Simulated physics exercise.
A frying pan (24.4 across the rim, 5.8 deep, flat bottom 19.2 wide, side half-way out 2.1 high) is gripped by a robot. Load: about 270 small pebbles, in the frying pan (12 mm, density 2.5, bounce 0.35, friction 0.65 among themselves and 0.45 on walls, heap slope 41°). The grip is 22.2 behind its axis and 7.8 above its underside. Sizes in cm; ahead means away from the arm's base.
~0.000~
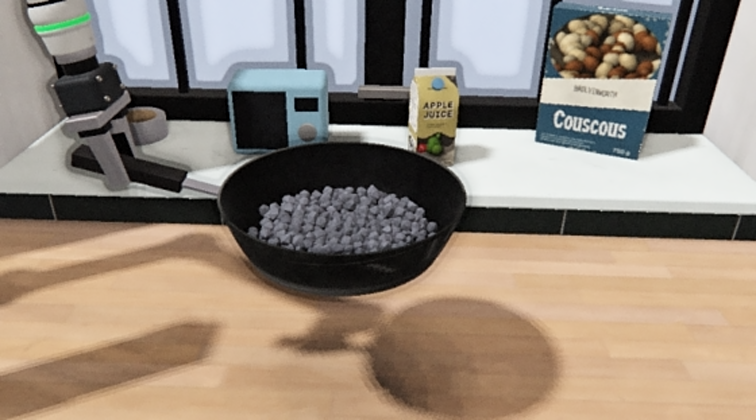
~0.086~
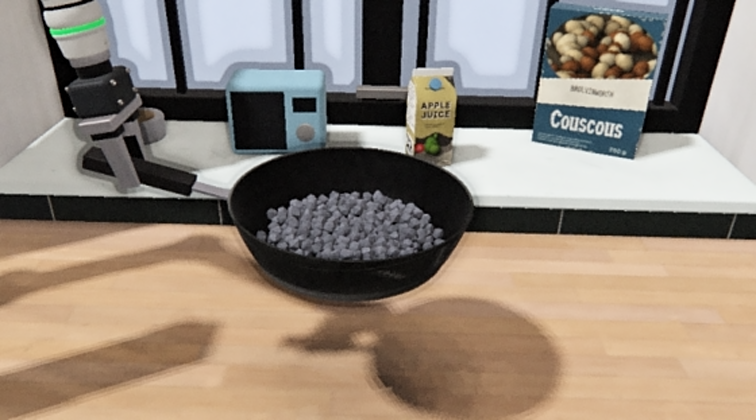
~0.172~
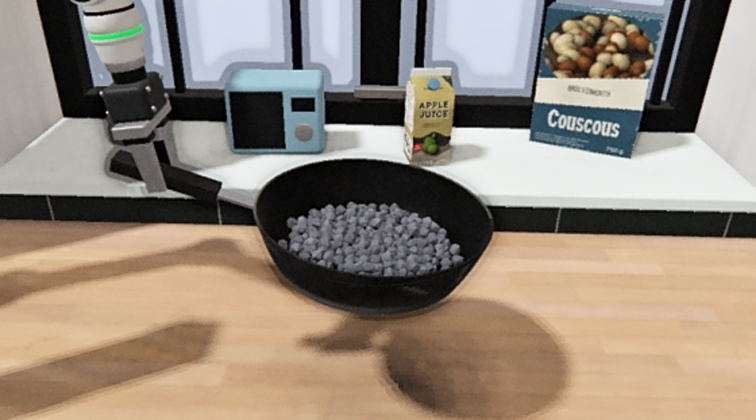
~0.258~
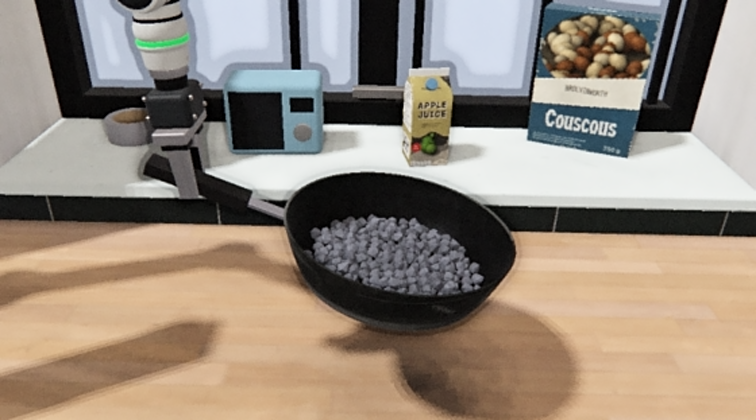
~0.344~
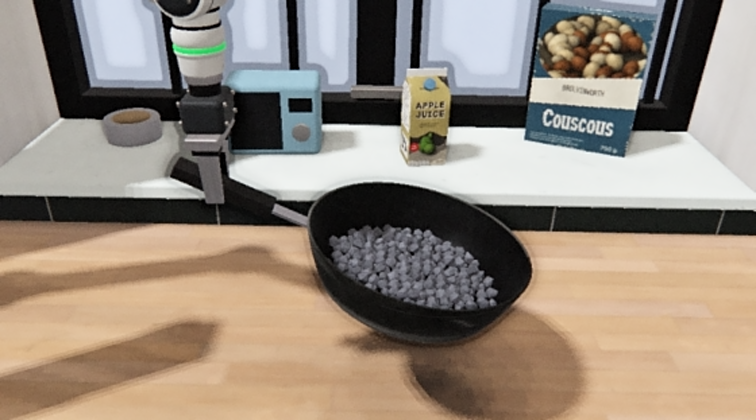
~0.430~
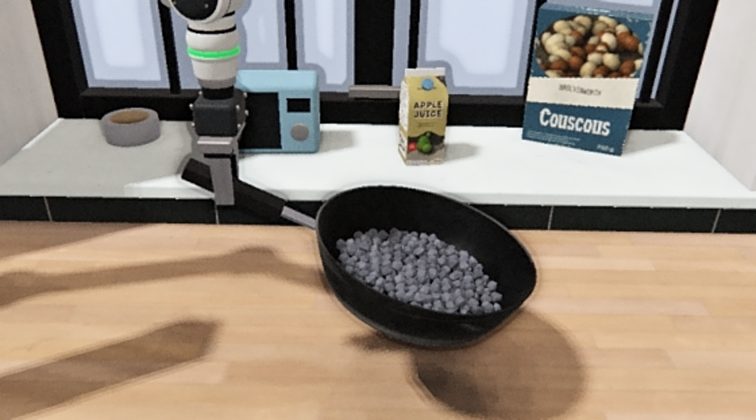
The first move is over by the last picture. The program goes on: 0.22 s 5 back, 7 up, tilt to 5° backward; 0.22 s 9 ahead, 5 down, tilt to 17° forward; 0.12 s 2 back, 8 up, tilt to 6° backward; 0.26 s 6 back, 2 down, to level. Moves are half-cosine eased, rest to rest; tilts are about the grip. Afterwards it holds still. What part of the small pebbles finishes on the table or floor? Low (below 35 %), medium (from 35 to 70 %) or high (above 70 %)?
Answer: Medium; from 35 to 70 % of the small pebbles finish on the table or floor.
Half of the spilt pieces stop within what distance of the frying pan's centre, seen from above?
Roughly 28 cm.
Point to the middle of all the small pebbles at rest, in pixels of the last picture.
Around (508, 388).
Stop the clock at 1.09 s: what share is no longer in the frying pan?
About 95 per cent by then.
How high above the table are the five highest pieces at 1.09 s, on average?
Roughly 55 cm.
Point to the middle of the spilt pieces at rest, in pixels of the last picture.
Near (599, 390).
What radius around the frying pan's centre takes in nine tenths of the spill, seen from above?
Some 45 cm.
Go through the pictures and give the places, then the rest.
In the first picture, frying pan middle at (344, 216), level; upper third of the load around (338, 227), from x 250 to 435, top at y 190; 271 in the frying pan.
In the second picture, frying pan middle at (351, 221), tilted 1° forward; upper third of the load around (343, 232), from x 260 to 440, top at y 195.
In the third picture, frying pan middle at (372, 234), tilted 4° forward; upper third of the load around (351, 244), from x 280 to 455, top at y 205.
In the fourth picture, frying pan middle at (396, 249), tilted 8° forward; upper third of the load around (349, 255), from x 310 to 475, top at y 220.
In the fifth picture, frying pan middle at (414, 261), tilted 11° forward; upper third of the load around (365, 264), from x 325 to 490, top at y 230.
In the sixth picture, frying pan middle at (420, 264), tilted 12° forward; upper third of the load around (372, 267), from x 335 to 495, top at y 235; 271 in the frying pan.
By 0.76 s, tilted 6° forward, highest piece 30 above the table; 271 in the frying pan.
By 1.09 s, tilted 4° backward, highest piece 58 above the table; 11 in the frying pan, 260 in flight or on a rim.
By 1.45 s, level, highest piece 43 above the table; 120 in the frying pan, 25 on the table or floor, 126 in flight or on a rim.
By 2.50 s, level, highest piece 31 above the table; 151 on the table or floor, 120 in the frying pan.
Final count, 151 on the table or floor, 120 in the frying pan. That is 56 % on the table or floor.
